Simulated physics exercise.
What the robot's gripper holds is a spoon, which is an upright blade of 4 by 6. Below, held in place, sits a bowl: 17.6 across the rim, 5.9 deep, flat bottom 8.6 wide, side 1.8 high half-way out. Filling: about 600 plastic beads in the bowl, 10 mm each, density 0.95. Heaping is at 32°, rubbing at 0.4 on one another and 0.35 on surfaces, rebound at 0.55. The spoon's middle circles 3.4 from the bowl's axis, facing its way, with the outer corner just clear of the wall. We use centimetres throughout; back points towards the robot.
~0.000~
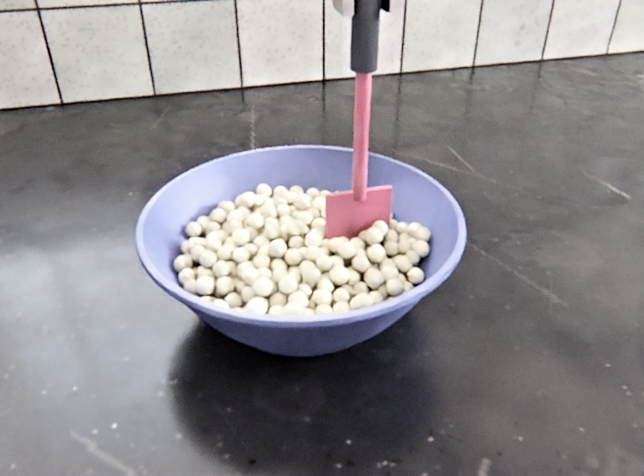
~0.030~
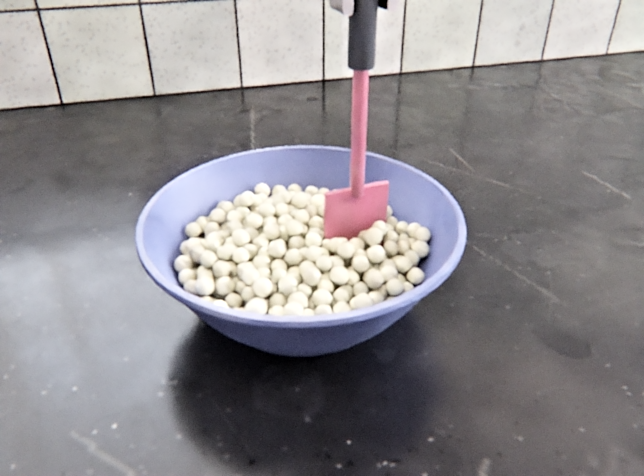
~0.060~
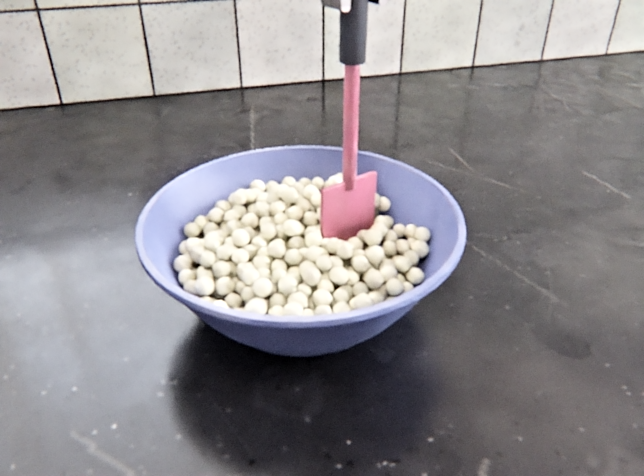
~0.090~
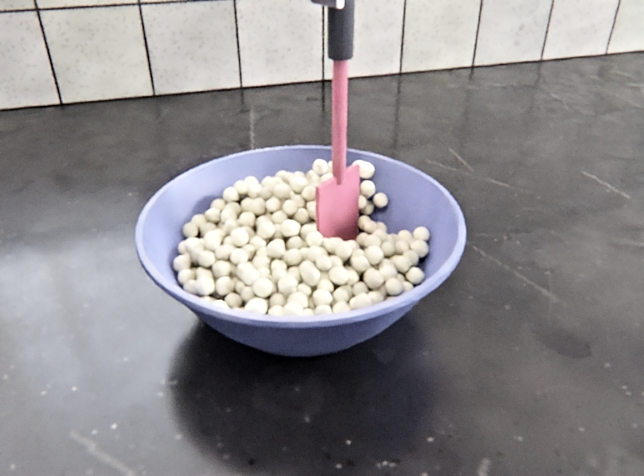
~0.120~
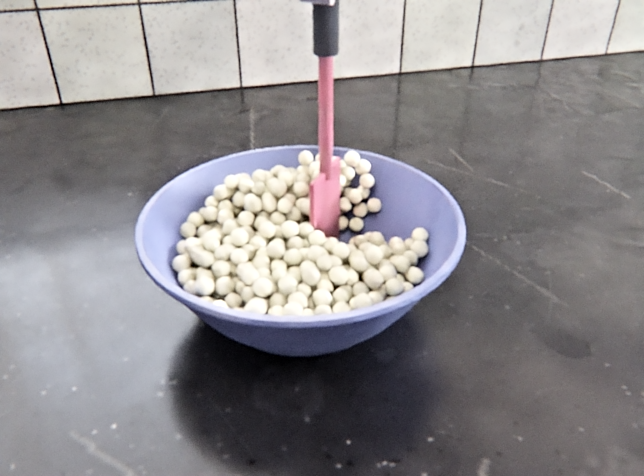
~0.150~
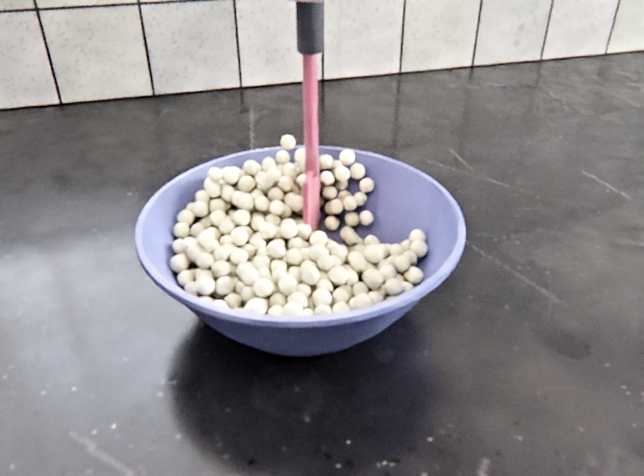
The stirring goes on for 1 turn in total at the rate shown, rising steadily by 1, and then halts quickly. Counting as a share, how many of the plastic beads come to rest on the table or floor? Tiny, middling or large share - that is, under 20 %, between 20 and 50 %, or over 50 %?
The share is tiny, under 20 %.
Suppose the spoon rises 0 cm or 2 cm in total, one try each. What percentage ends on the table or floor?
Trial one: Roughly 10 %; trial two: Roughly 10 %.
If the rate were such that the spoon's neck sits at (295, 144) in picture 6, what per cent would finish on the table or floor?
It comes to around 15 percent.
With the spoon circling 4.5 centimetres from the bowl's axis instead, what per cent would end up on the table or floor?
It would be near 15 per cent.
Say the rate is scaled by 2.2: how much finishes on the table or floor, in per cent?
I'd say about 40 %.
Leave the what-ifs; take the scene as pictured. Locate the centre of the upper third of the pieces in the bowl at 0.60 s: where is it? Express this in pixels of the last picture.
Near (383, 252).
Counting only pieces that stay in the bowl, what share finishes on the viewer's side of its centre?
40 %.
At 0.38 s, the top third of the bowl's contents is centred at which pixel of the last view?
About (224, 262) in the last picture.
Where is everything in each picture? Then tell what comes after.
Spoon neck at (360, 167), 0° round; upper third of the load around (297, 247), from x 185 to 425, top at y 190; 605 in the bowl, in the first frame.
Spoon neck at (358, 164), 6° round; upper third of the load around (297, 246), from x 185 to 425, top at y 190, in the second frame.
Spoon neck at (350, 157), 20° round; upper third of the load around (296, 238), from x 185 to 420, top at y 180, in the third frame.
Spoon neck at (339, 152), 35° round; upper third of the load around (288, 229), from x 180 to 420, top at y 165, in the fourth frame.
Spoon neck at (326, 148), 50° round; upper third of the load around (279, 219), from x 180 to 420, top at y 160, in the fifth frame.
Spoon neck at (311, 145), 65° round; upper third of the load around (271, 212), from x 180 to 420, top at y 140; 605 in the bowl, in the sixth frame.
By 0.38 s, 179° round, highest piece 9 above the table; 587 in the bowl, 7 on the table or floor, 11 in flight or on the tool.
By 0.60 s, 293° round, highest piece 8 above the table; 568 in the bowl, 32 on the table or floor, 5 in flight or on the tool.
By 0.91 s, 0° round, highest piece 7 above the table; 553 in the bowl, 50 on the table or floor, 2 in flight or on the tool.
By 1.61 s, 0° round, highest piece 7 above the table; 553 in the bowl, 52 on the table or floor.
Final count, 553 in the bowl, 52 on the table or floor. That is 9 % on the table or floor.
